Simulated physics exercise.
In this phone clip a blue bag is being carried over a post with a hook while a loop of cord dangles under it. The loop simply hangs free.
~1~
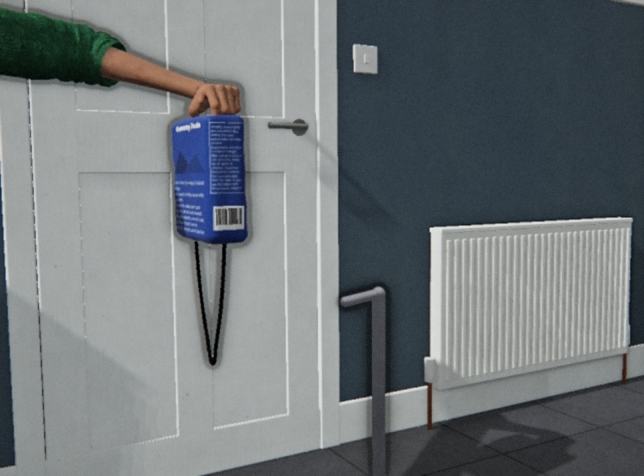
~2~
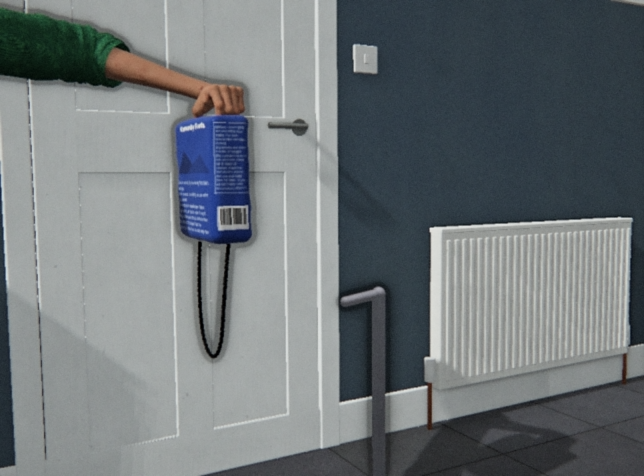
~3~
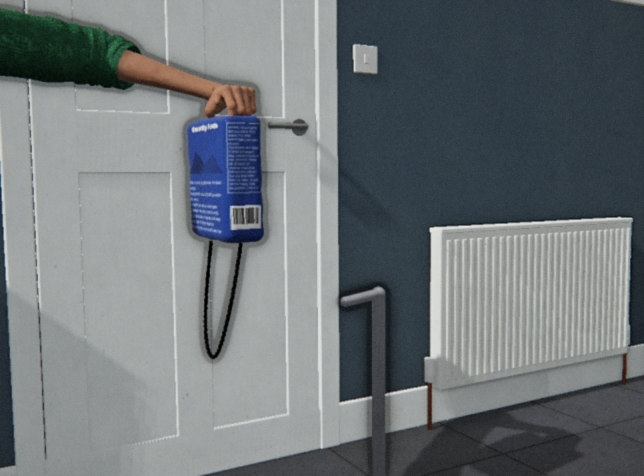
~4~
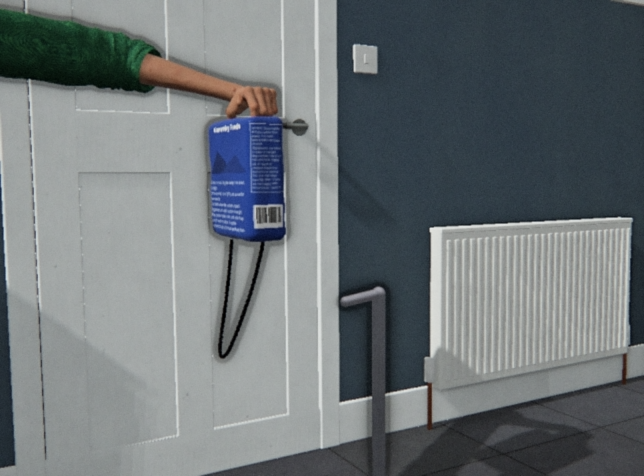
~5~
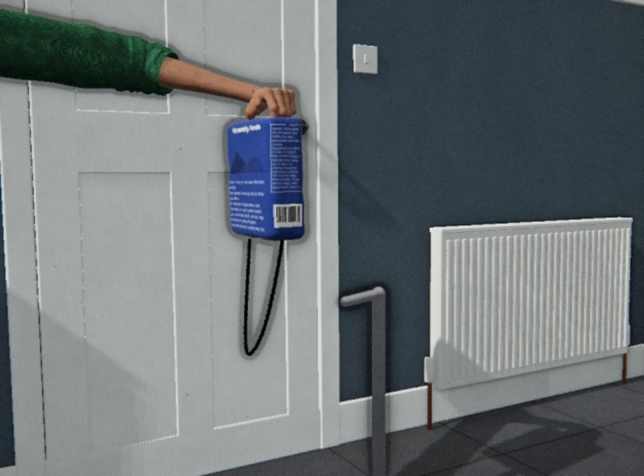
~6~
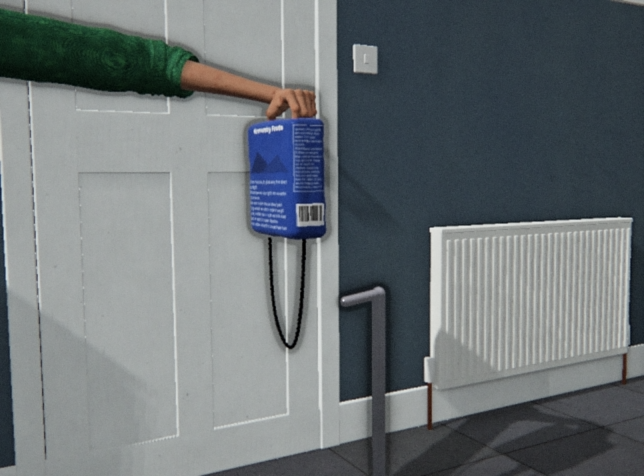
An indoor room with a white panelled door, a dark blue wall and dark floor tiles is seen from a still, level view. A hand in a green sleeve grips a blue bag with a black cord loop dangling below, left of a grey post with a hooked top and a white radiator. The arm carries the bag steadily rightward across the door, covering its handle, while the loop sways slightly.
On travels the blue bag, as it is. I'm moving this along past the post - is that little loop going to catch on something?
Yes, it will catch.
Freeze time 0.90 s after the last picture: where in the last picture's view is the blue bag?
You'd spot it somewhere near (406, 178) in the last picture.
Then, 0.40 s after the last picture, bag nearing the post near (342, 178).
Then, 0.90 s after the last picture, bag past the post near (407, 178).
At rest, bag past the post near (440, 177); loop tight round the post, hand stopped. The blue bag is jerked back by its loop.
